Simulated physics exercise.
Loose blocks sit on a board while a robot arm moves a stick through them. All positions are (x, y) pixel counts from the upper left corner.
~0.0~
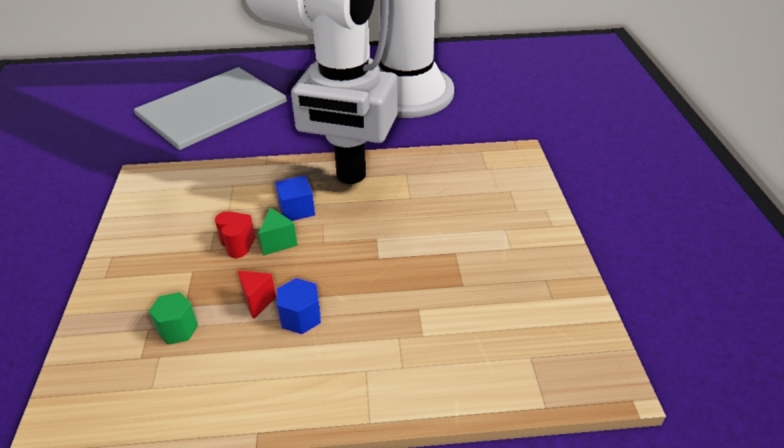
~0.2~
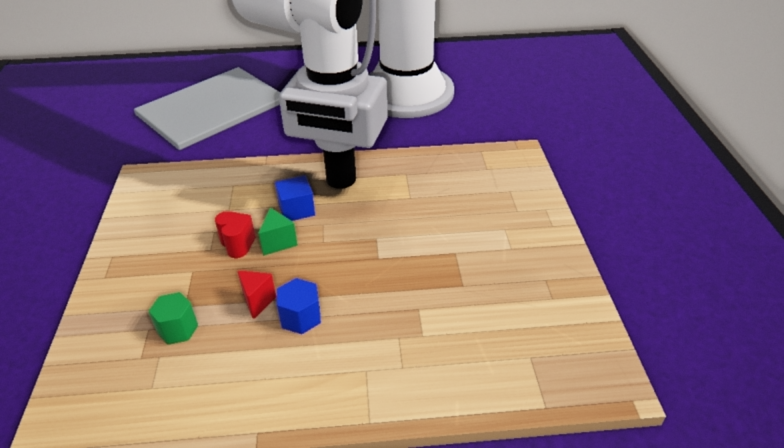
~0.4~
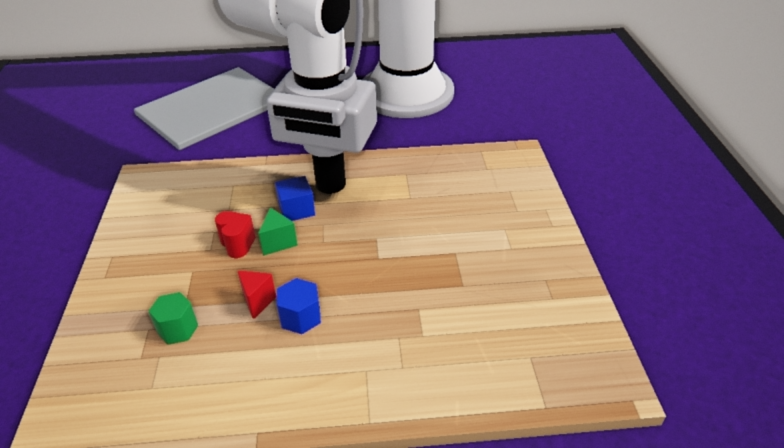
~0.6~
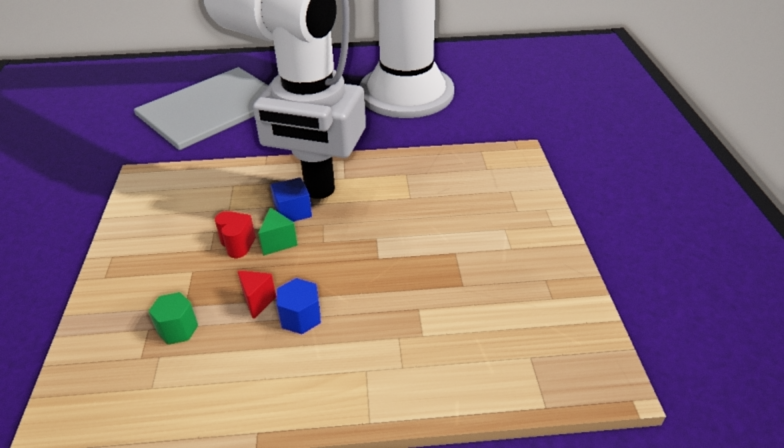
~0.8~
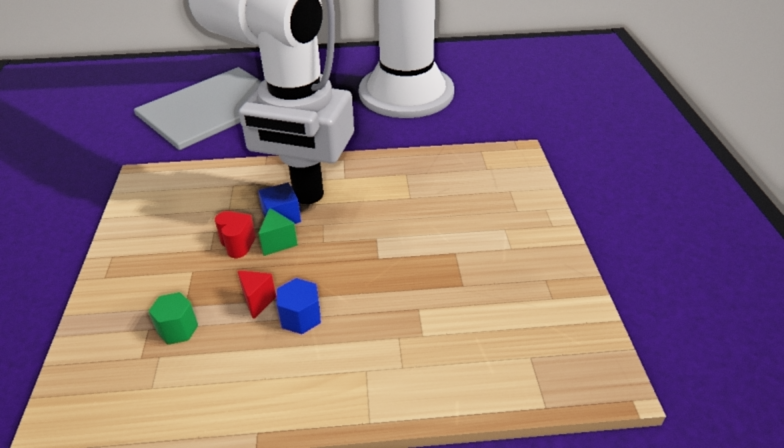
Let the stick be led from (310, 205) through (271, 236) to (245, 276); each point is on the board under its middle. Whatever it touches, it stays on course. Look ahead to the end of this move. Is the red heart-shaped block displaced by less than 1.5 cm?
No, that is not what happens.
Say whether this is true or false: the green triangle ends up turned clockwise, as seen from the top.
Verdict: False.
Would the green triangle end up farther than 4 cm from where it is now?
Yes, it checks out.
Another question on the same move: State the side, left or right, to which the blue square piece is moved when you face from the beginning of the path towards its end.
Seen from start to end, it moves right.
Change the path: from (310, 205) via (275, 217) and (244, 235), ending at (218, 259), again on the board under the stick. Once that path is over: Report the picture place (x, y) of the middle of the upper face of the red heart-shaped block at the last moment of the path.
The middle of its upper face will lie at (150, 271).
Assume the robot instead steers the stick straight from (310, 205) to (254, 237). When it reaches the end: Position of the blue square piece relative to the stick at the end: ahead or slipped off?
I believe the blue square piece keeps its place ahead of the stick.
What follows on the original path. One third of the way, stick (281, 214); red heart-shaped block (220, 229); green triangle (272, 225), turned 30° anticlockwise; blue square piece (246, 207).
Two thirds of the way, stick (258, 238); red heart-shaped block (211, 233); green triangle (264, 245), turned 75° anticlockwise; blue square piece (230, 213), turned 40° clockwise.
At the end, stick (242, 265); red heart-shaped block (211, 233); red triangle unmoved; green triangle (264, 262), turned 100° anticlockwise; blue square piece (230, 213), turned 40° clockwise.
